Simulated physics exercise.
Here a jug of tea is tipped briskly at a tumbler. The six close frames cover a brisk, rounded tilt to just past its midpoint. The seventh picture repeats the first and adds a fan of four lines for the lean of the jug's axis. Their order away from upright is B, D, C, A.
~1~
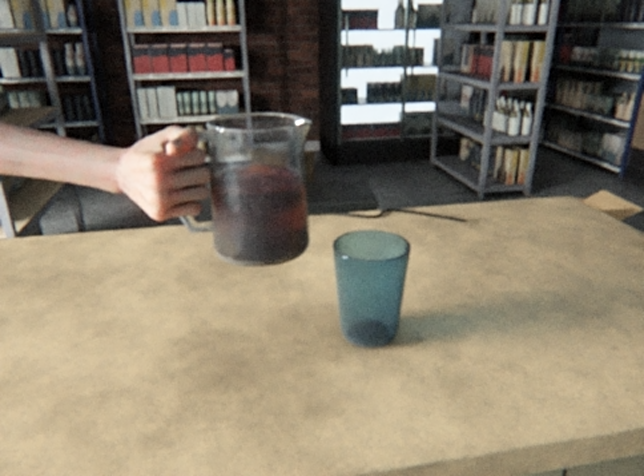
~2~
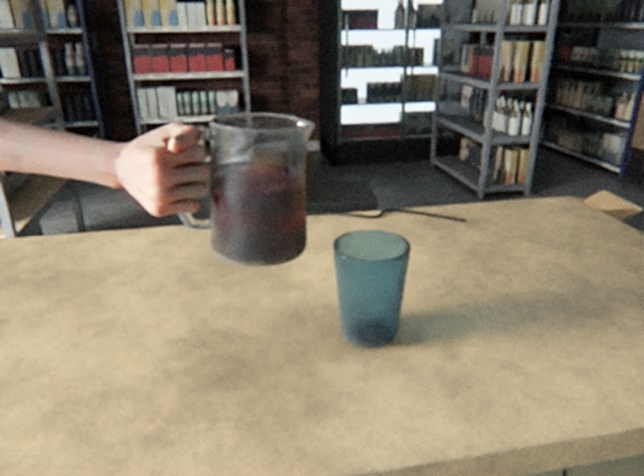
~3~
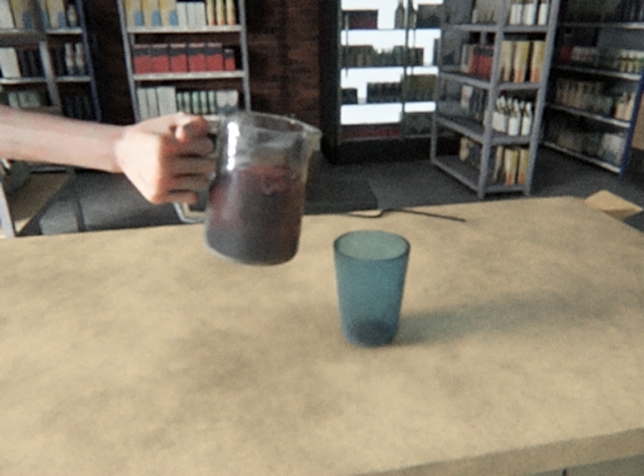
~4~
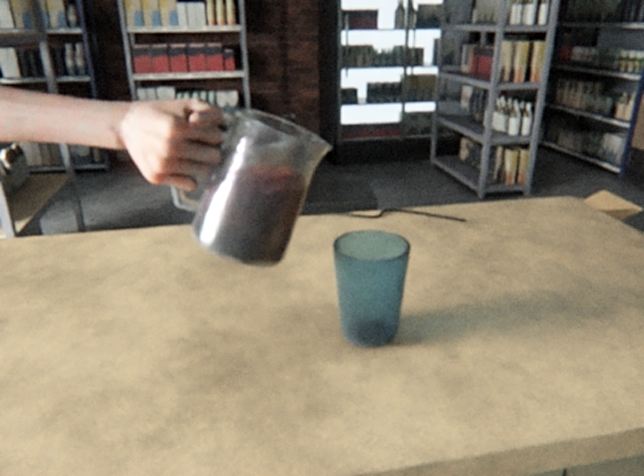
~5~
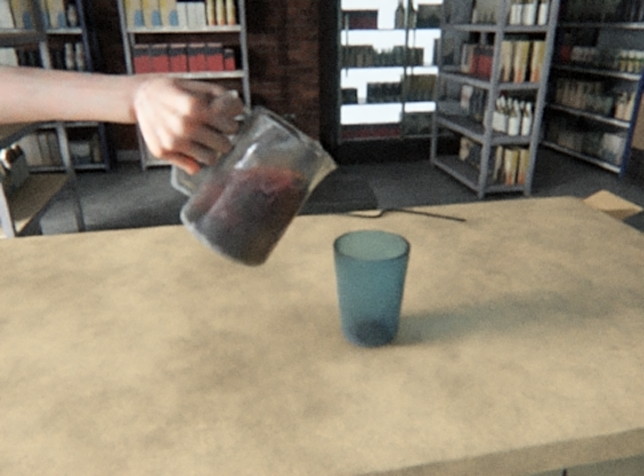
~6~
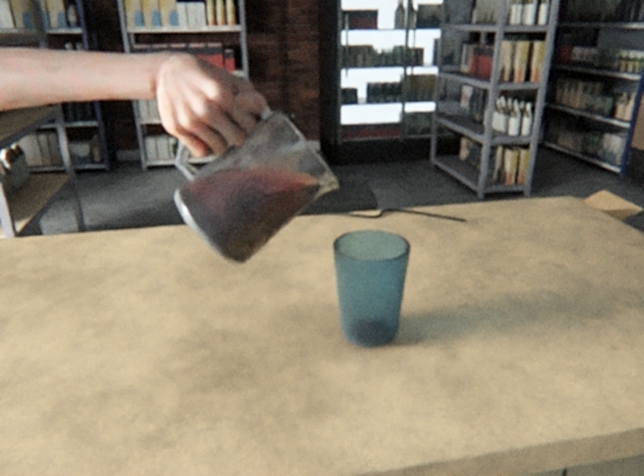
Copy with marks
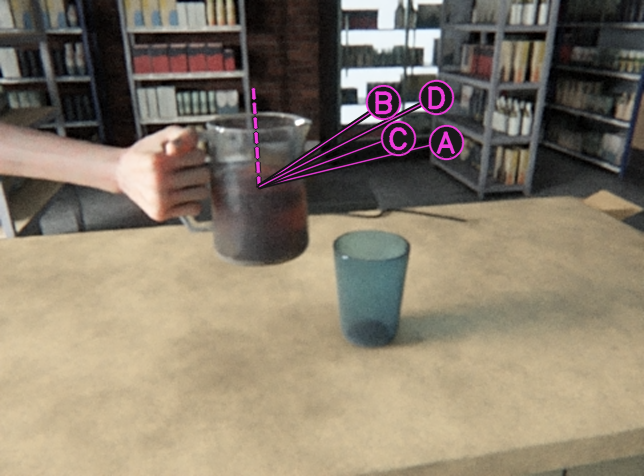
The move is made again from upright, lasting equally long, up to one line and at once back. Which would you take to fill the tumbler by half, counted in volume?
The best mark is A.
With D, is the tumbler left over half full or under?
Under half.
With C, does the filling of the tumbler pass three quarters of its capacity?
No, it does not.
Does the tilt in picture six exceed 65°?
No.
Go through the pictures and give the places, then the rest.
The first frame shows upright, lip at (310, 122); rim of the tumbler round (372, 244); nothing has left yet.
The second frame shows tipped about 3°, lip at (313, 124); nothing has left yet.
The third frame shows tipped about 10°, lip at (320, 132); nothing has left yet.
The fourth frame shows tipped about 22°, lip at (329, 145); nothing has left yet.
The fifth frame shows tipped about 37°, lip at (336, 164); nothing has left yet.
The sixth frame shows tipped about 52°, lip at (338, 184); nothing has left yet.
In magenta, A at (430, 145); B at (369, 113); C at (381, 141); D at (420, 104).
For mark A, the tumbler ends with about 50 % of what it can hold.
For mark B, the tumbler ends with about 9 % of what it can hold.
For mark C, the tumbler ends with about 35 % of what it can hold.
For mark D, the tumbler ends with about 20 % of what it can hold.
